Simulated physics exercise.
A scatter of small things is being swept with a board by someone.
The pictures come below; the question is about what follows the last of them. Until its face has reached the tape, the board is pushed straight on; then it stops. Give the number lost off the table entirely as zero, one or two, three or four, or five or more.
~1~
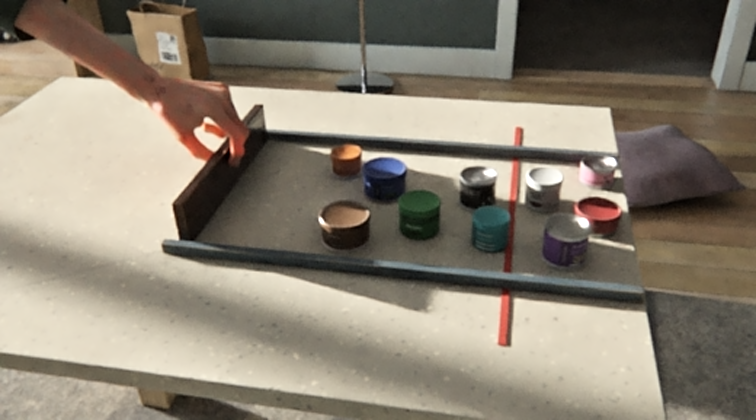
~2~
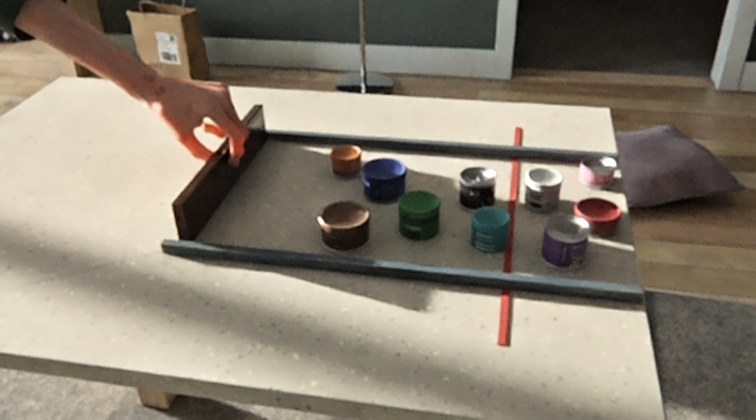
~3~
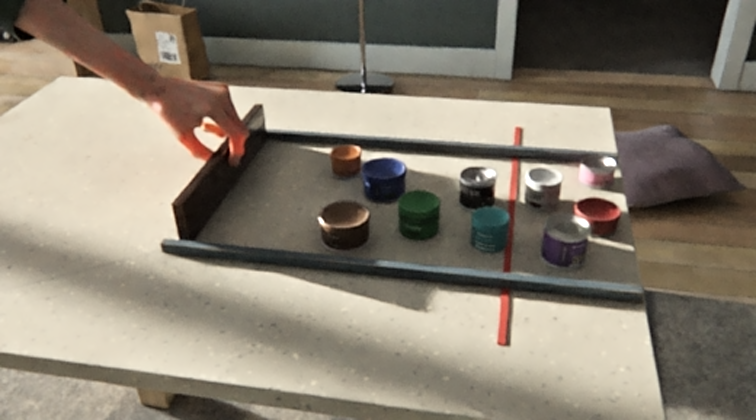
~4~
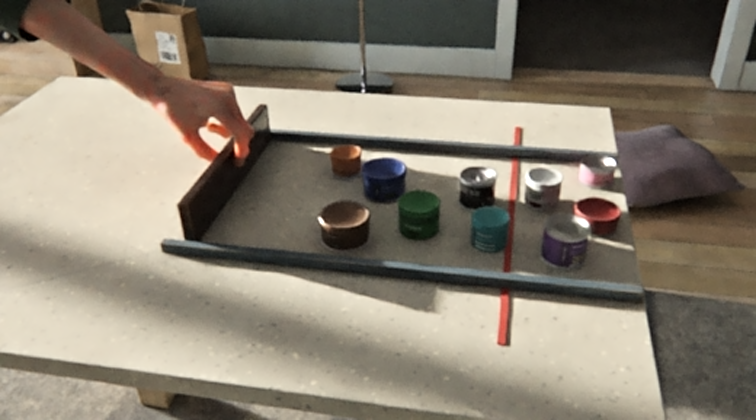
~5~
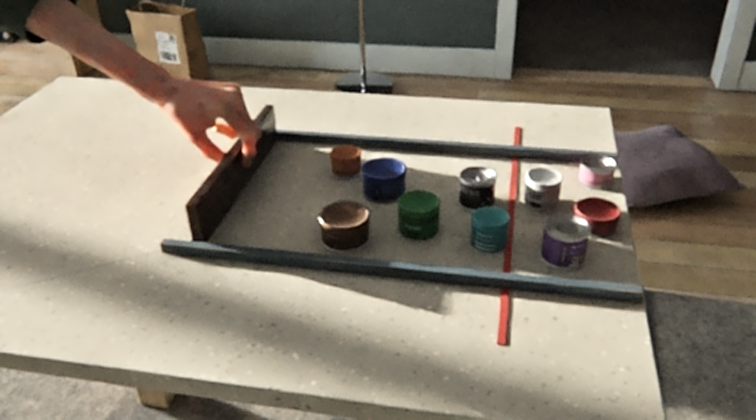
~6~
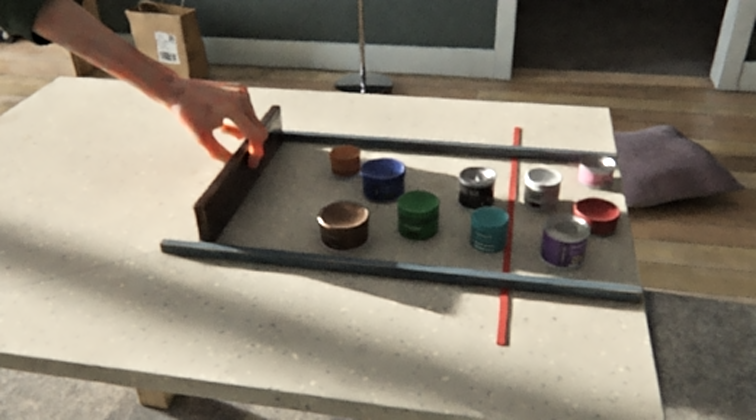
Lost off the table: Zero.
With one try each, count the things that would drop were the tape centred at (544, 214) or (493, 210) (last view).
Counts: 1, 0.
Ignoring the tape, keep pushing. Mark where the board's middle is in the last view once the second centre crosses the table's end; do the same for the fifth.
At (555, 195) for the second, at (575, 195) for the fifth.
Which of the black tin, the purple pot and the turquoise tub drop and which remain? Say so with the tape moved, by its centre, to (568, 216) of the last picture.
First the black tin, which leaves the top, then the purple pot, which leaves the top, and the turquoise tub, which stays on top.
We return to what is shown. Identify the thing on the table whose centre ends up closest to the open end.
That'd be the red tin, foremost of the lot.
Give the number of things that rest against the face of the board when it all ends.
At rest, 4 are in contact.
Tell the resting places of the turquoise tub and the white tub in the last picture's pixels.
Near (566, 234) and (601, 189).
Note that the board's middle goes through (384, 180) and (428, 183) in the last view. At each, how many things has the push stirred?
At the first place 4, at the second 5.
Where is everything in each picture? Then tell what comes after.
The first frame shows pink tin (598, 172); red tin (597, 217); purple pot (566, 242); board (226, 167); tape (512, 211).
The second frame shows red tin (597, 217); green tub (419, 215).
The third frame shows purple pot (565, 242); white tub (543, 190).
The fourth frame shows pink tin (597, 172); blue tin (384, 180).
The fifth frame shows red tin (596, 217); orange pot (346, 162).
The sixth frame shows pink tin (596, 172); red tin (596, 217); purple pot (564, 242); board (245, 169); tape (511, 211).
Early on, none off yet; pink tin at rest near (596, 172); red tin at rest near (596, 217); purple pot at rest near (564, 242).
Finally, the number that fall off is zero.
